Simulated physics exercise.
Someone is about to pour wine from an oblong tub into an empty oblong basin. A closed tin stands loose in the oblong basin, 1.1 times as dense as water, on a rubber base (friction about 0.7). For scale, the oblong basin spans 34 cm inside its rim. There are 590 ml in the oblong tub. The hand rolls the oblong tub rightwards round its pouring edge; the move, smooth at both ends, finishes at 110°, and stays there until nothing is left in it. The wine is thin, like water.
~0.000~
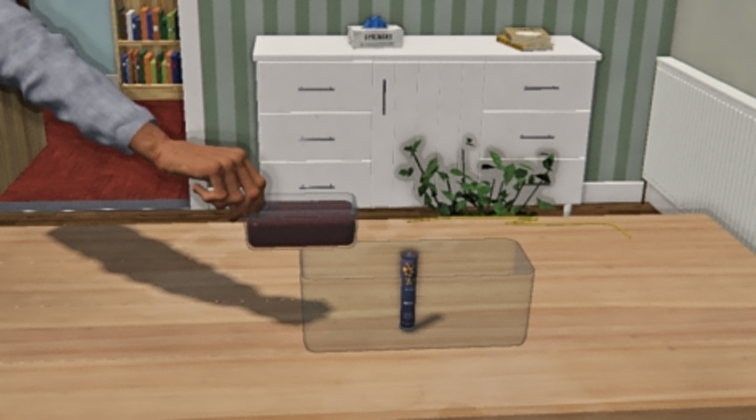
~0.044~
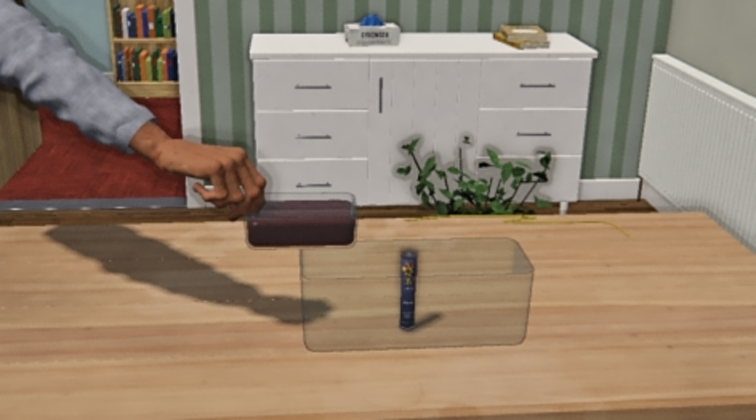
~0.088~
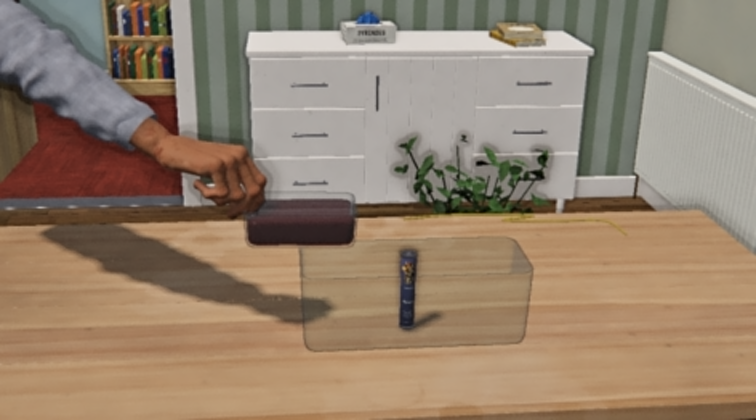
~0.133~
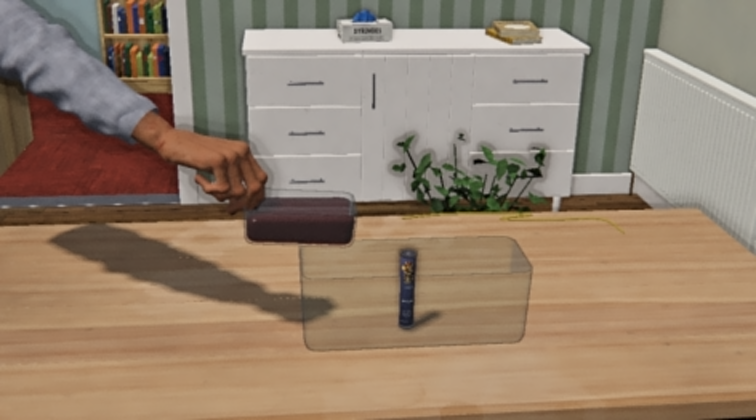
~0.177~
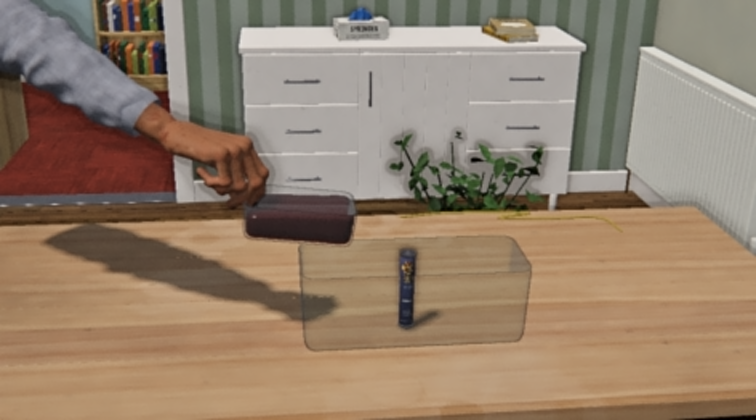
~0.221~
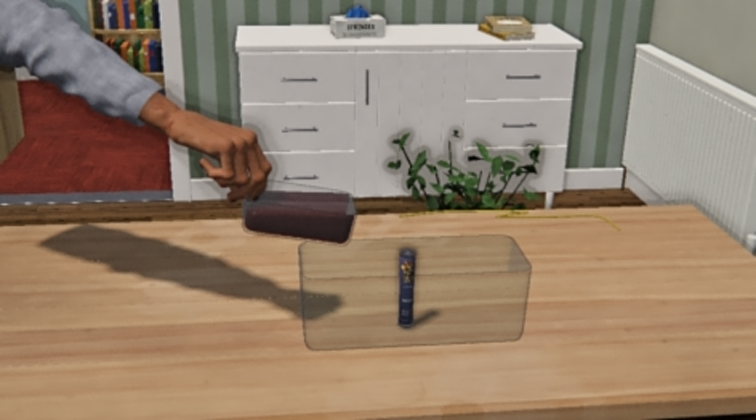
A hand slightly tilts a small tub of dark liquid rightwards above a clear basin.
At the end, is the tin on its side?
It keeps standing.
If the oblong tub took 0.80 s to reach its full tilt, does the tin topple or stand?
Then it keeps standing.
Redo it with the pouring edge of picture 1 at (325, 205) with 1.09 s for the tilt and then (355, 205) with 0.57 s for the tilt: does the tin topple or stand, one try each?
First it topples; then it remains upright.
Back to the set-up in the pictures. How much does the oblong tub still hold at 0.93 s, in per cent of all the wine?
Near 3 in a hundred.
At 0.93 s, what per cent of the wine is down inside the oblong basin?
Near 84 in a hundred.
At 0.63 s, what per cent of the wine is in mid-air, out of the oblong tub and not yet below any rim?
Near 50 in a hundred.
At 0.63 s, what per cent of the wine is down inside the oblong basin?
Near 22 in a hundred.
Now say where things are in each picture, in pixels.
The first picture shows tilt 0°; pouring edge (356, 205); surface from (247, 211) to (354, 209); the oblong basin's rim runs from (301, 262) to (526, 257); the tin's top is at (410, 258).
The second picture shows tilt 0°; pouring edge (356, 205); surface from (247, 210) to (353, 209).
The third picture shows tilt 2°; pouring edge (355, 205); surface from (247, 209) to (353, 208).
The fourth picture shows tilt 4°; pouring edge (355, 205); surface from (247, 207) to (353, 206).
The fifth picture shows tilt 7°; pouring edge (355, 205); surface from (246, 204) to (353, 204).
The sixth picture shows tilt 11°; pouring edge (354, 205); surface from (245, 200) to (353, 202).
By 0.63 s the tilt is 69° and 27 per cent is still to pour; the tin stands where it began.
By 0.93 s the tilt is 104° and 3 per cent is still to pour; the tin stands where it began.
By 1.25 s the tilt is 110° and 0 per cent is still to pour; the tin stands where it began.
By 1.59 s the tilt is 110° and 0 per cent is still to pour; the tin stands where it began.
At rest the tin stands where it began.
